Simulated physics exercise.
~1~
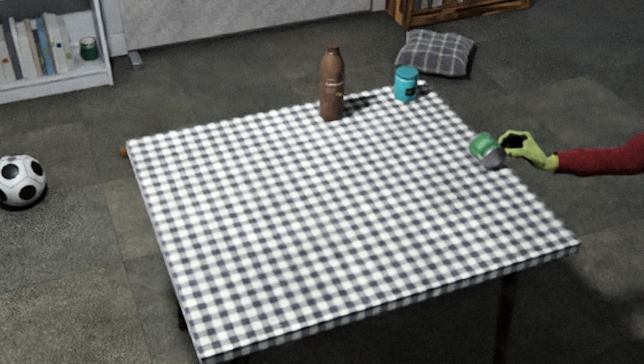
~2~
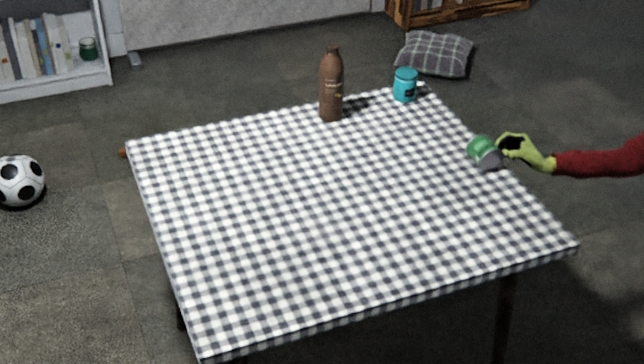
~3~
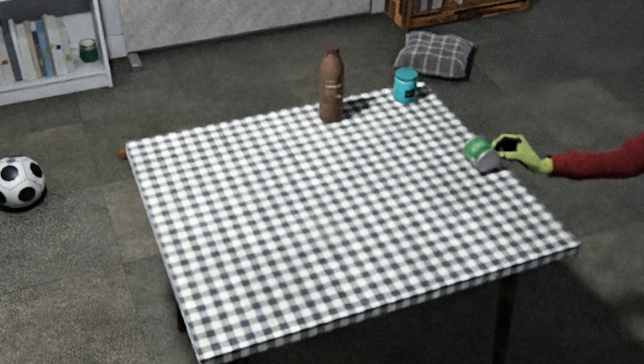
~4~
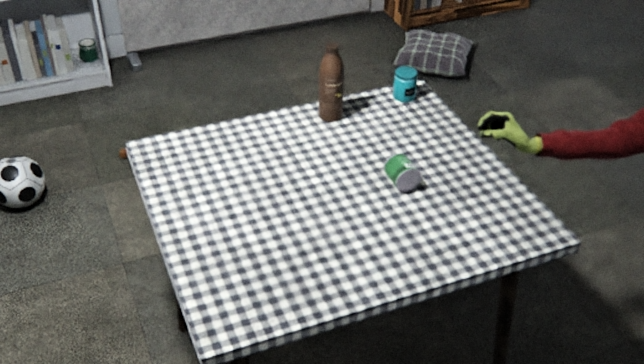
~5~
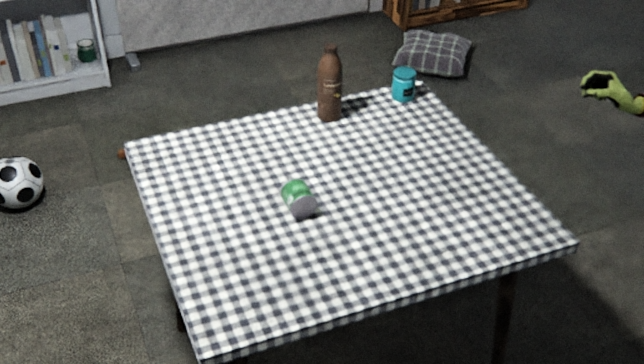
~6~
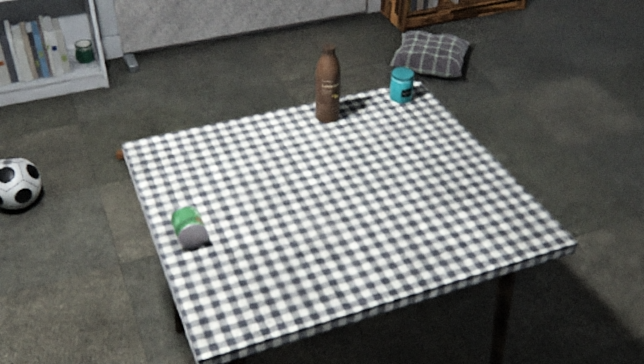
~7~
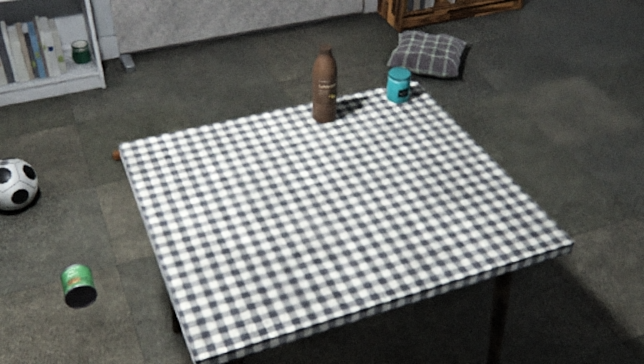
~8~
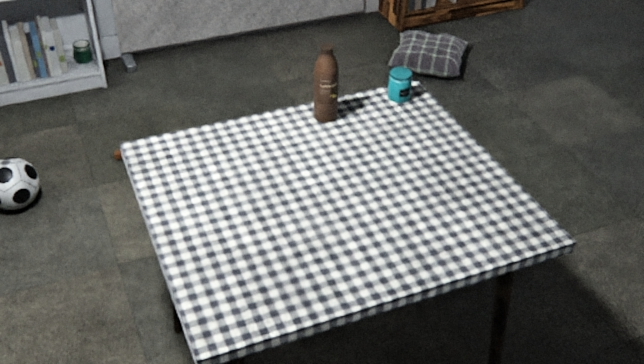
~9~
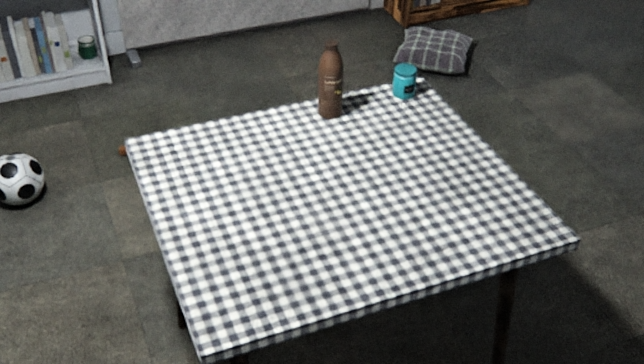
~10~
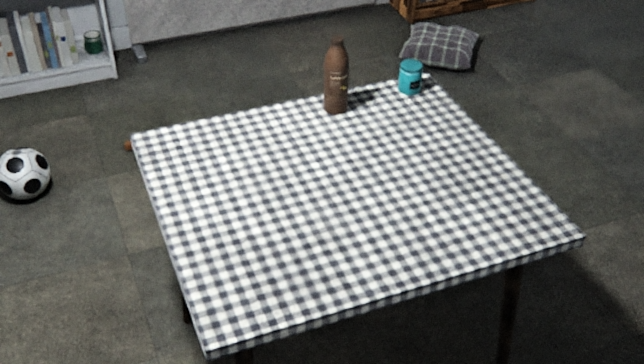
Green tin sliding left across a checked tablecloth after a gloved hand shoves it, then dropping off the table's edge and out of view.
